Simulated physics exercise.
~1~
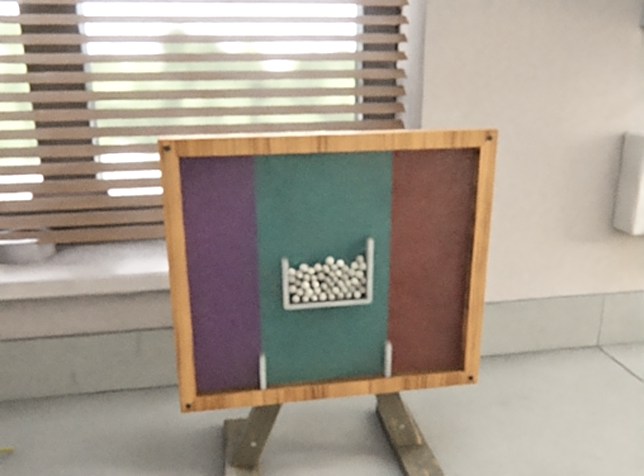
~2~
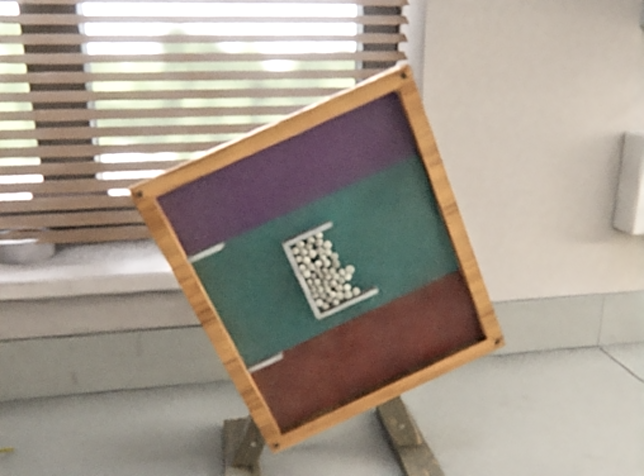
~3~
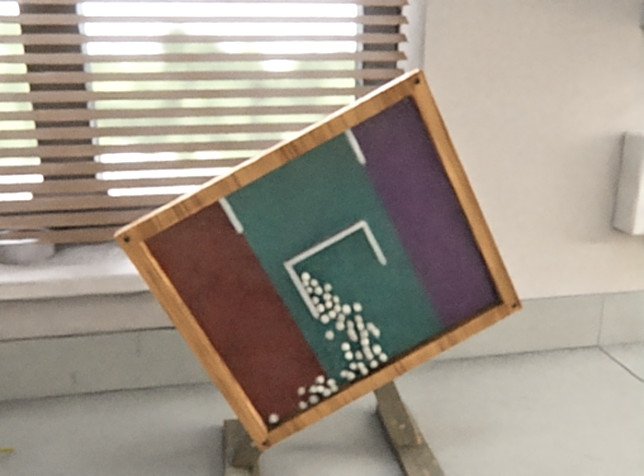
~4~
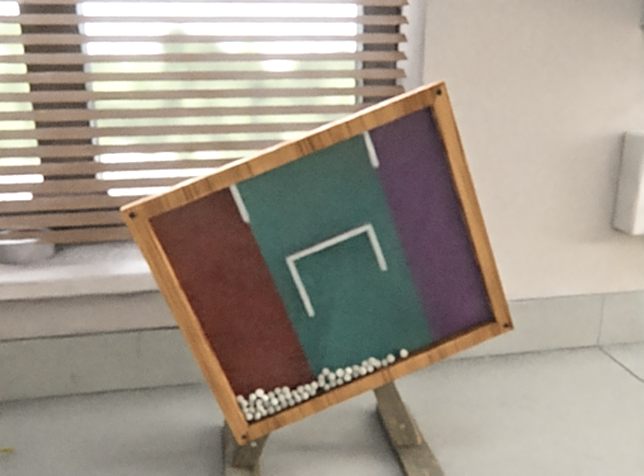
On a counter by a window blind, a tri-coloured case turning clockwise, small pale pills spilling from its tray across red and turquoise.
